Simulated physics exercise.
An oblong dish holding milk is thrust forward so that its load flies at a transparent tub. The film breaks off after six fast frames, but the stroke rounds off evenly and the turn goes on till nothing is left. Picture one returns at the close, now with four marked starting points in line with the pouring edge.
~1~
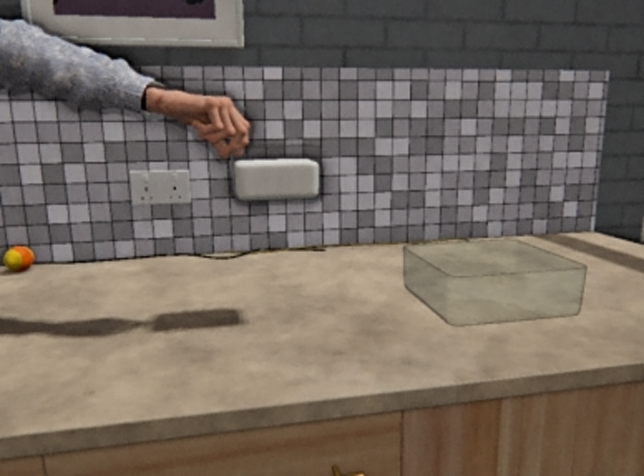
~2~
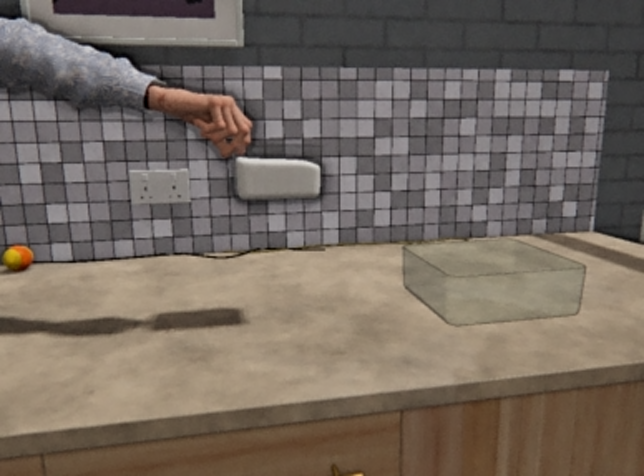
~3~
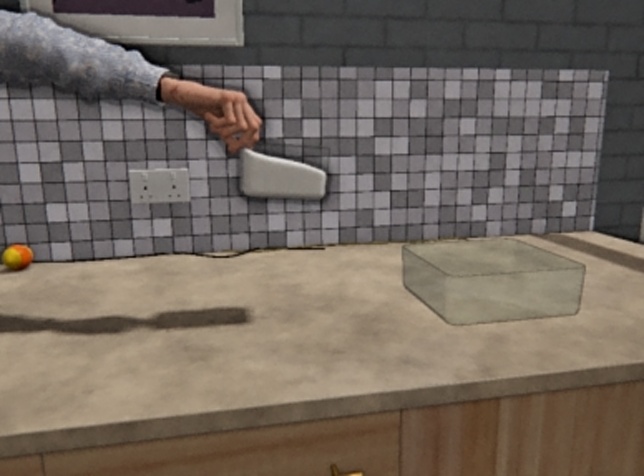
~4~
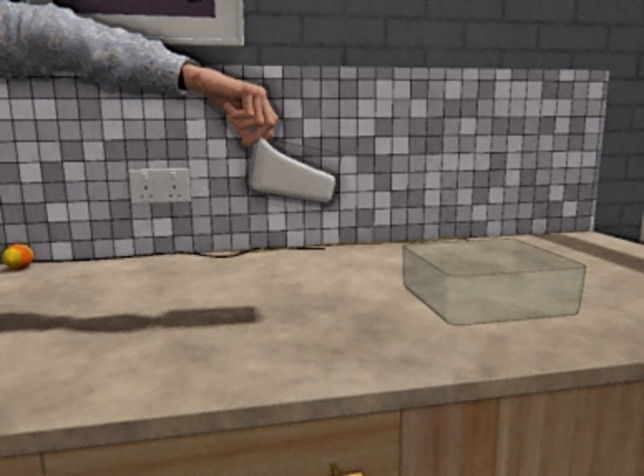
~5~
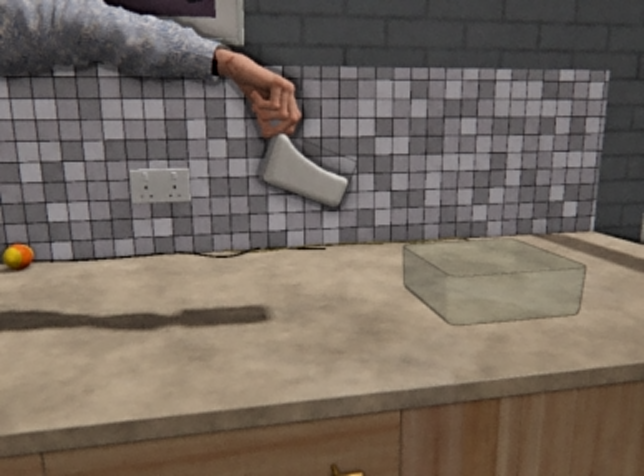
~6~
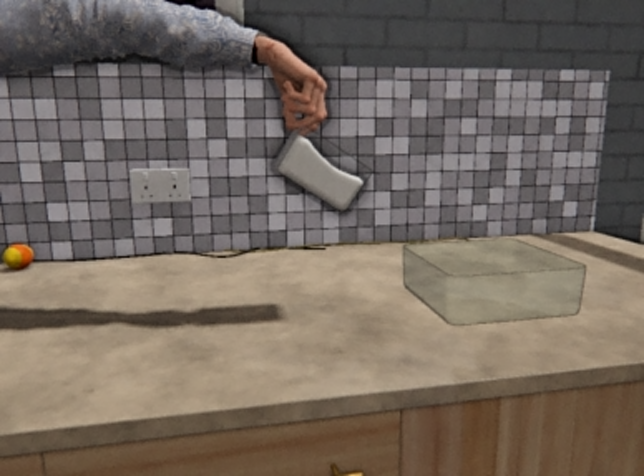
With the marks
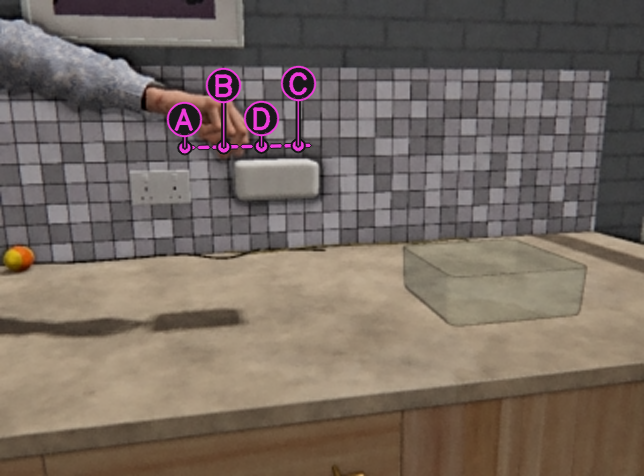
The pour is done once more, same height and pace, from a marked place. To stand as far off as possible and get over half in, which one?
D is the one.
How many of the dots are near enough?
Two of them.
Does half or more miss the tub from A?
Yes.
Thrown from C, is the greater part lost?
No.
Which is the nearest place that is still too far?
B.
On the marked copy, A at (184, 147); B at (223, 147); C at (298, 145); D at (261, 146).
With A, about 0 % lands in the tub, 97 % falls short and 3 % goes beside or beyond.
With B, about 16 % lands in the tub, 79 % falls short and 5 % goes beside or beyond.
With C, about 65 % lands in the tub, 7 % falls short and 28 % goes beside or beyond.
With D, about 70 % lands in the tub, 15 % falls short and 16 % goes beside or beyond.
